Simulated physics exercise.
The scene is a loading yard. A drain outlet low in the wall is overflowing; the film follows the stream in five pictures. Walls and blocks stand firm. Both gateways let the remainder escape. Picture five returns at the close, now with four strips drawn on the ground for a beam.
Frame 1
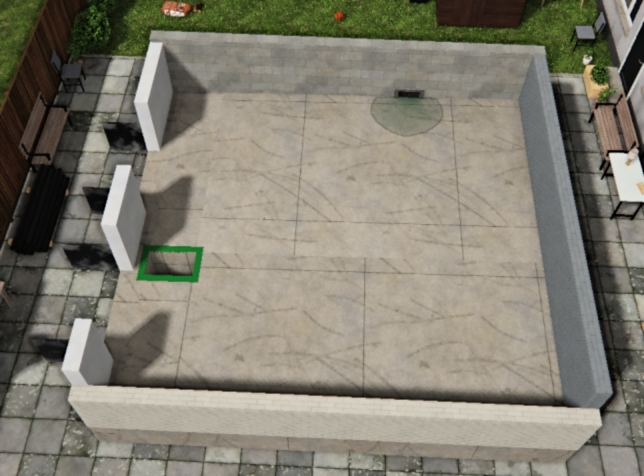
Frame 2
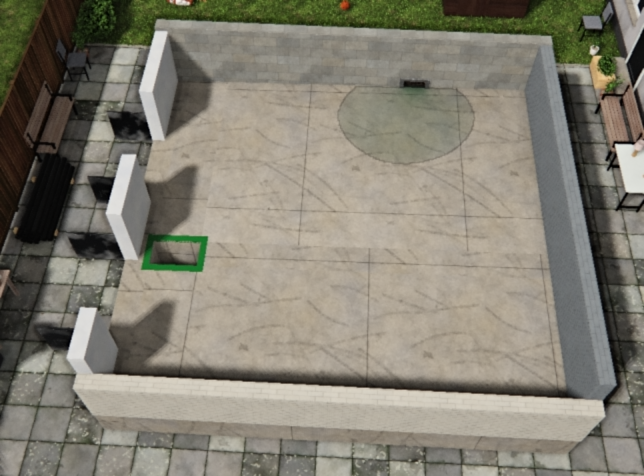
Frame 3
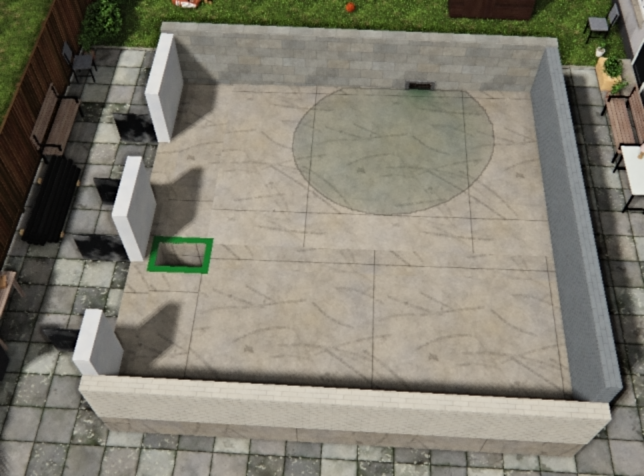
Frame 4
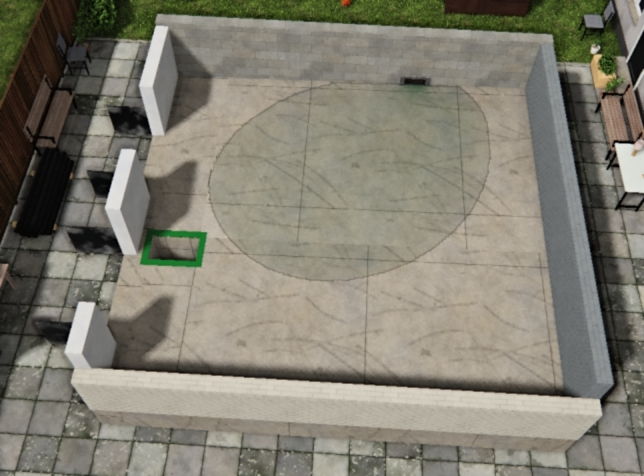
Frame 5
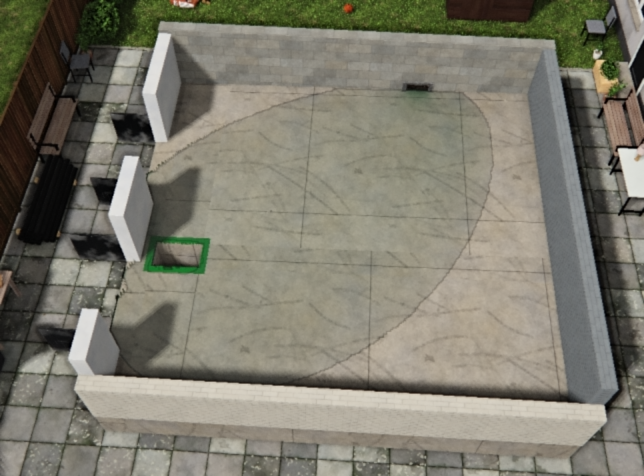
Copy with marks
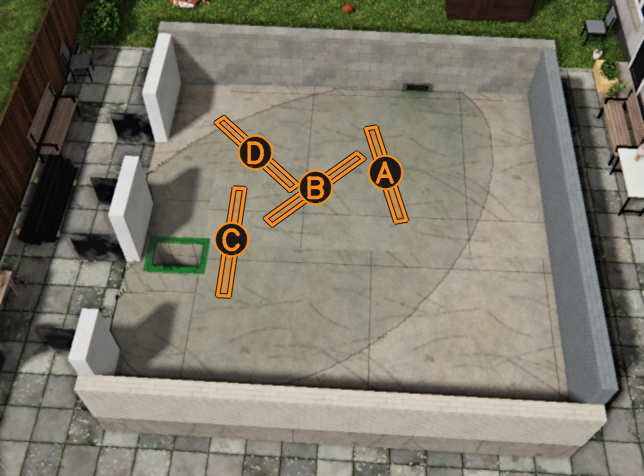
A dark wet patch spread from the far wall across the walled yard's pale paved floor, growing toward the near left until it covered over half the ground and reached the green-edged gully.
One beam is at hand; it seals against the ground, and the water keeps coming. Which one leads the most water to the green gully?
B beats the others.
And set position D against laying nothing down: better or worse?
Position D is worse.
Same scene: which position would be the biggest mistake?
Here it is position C.
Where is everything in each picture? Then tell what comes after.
The first picture shows outfall at (409, 93); green gully at (170, 264); open gate at (124, 314); open gate at (153, 181); 2 % of the ground under water, visible out to (407, 130); green gully still dry.
In the second picture, 9 % of the ground under water, visible out to (366, 150); green gully still dry.
In the third picture, 19 % of the ground under water, visible out to (314, 184); green gully still dry.
In the fourth picture, 37 % of the ground under water, visible out to (229, 235); green gully still dry.
In the fifth picture, 61 % of the ground under water, visible out to (126, 344); green gully taking water.
In orange, A from (370, 127) to (401, 221); B from (268, 221) to (360, 155); C from (223, 295) to (239, 188); D from (220, 120) to (293, 187).
With A, about 17 % of the stream goes into the green gully, about 83 % out by the gates.
With B, about 23 % of the stream goes into the green gully, about 77 % out by the gates.
With C, about 12 % of the stream goes into the green gully, about 88 % out by the gates.
With D, about 15 % of the stream goes into the green gully, about 85 % out by the gates.
